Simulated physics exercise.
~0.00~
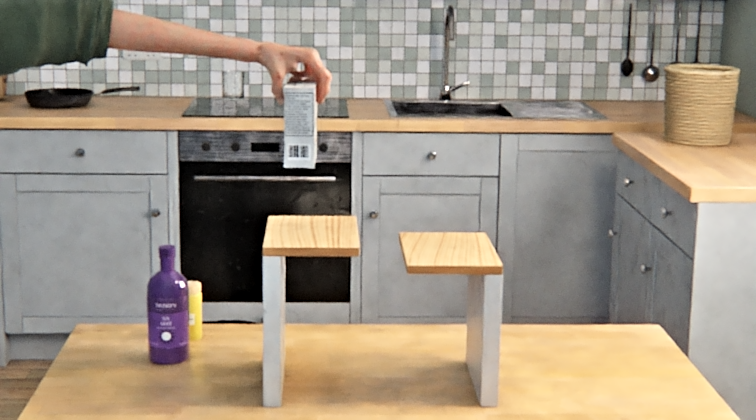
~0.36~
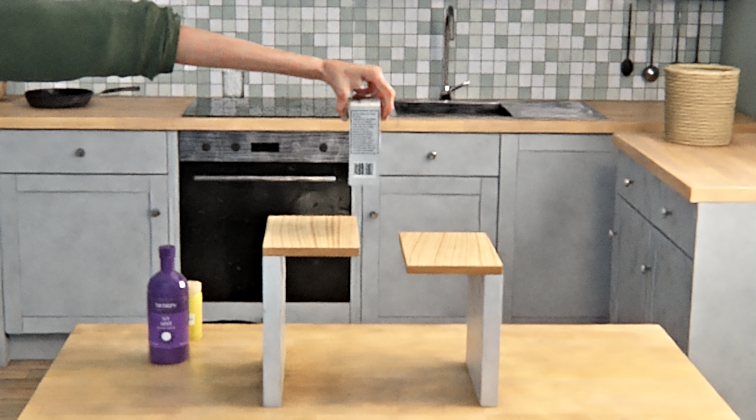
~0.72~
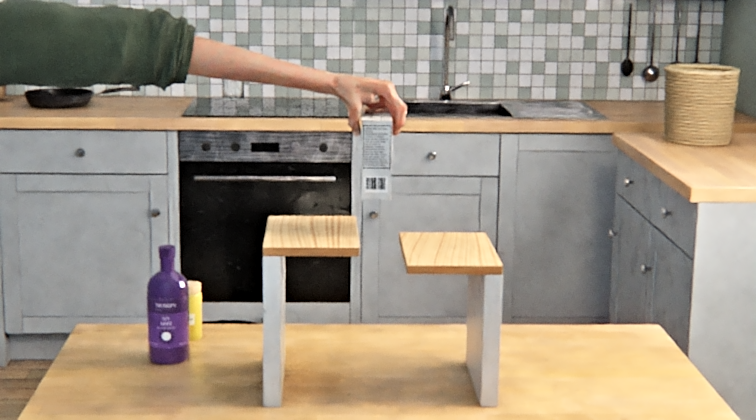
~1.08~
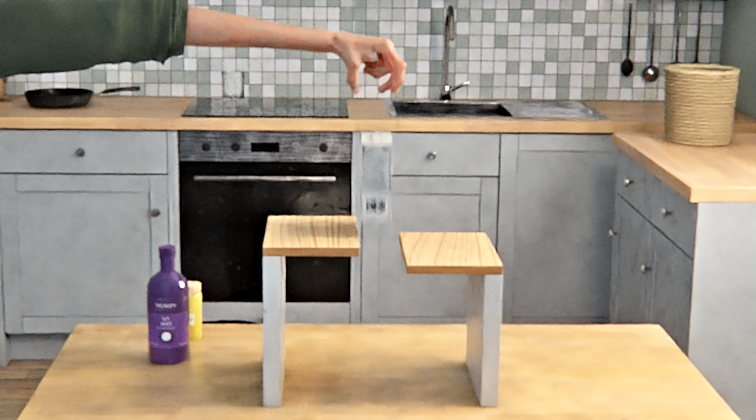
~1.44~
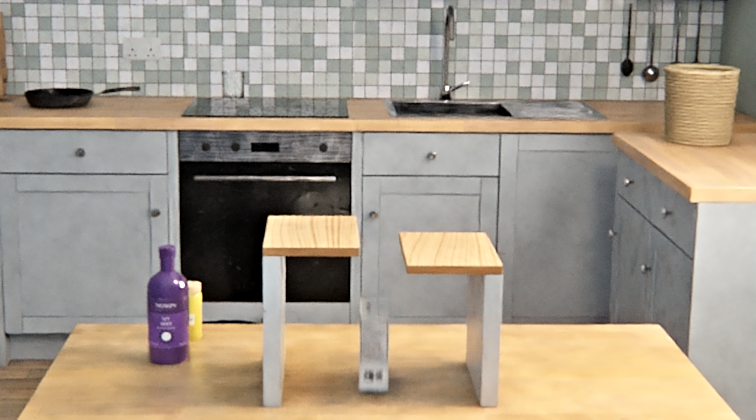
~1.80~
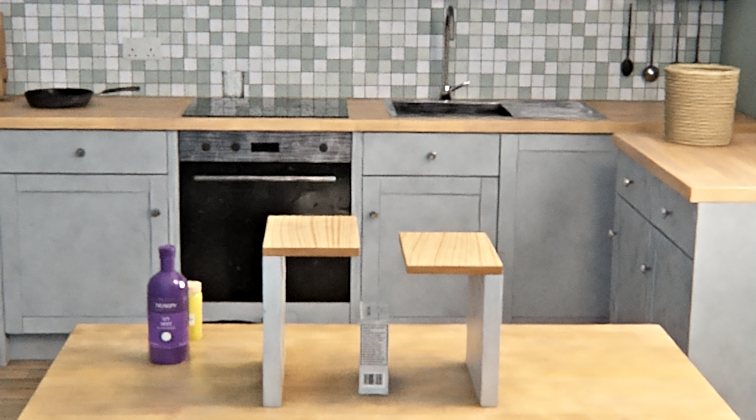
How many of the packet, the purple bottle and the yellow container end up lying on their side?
None of them do. The packet lands upright on the table, and the purple bottle and yellow container stay standing.
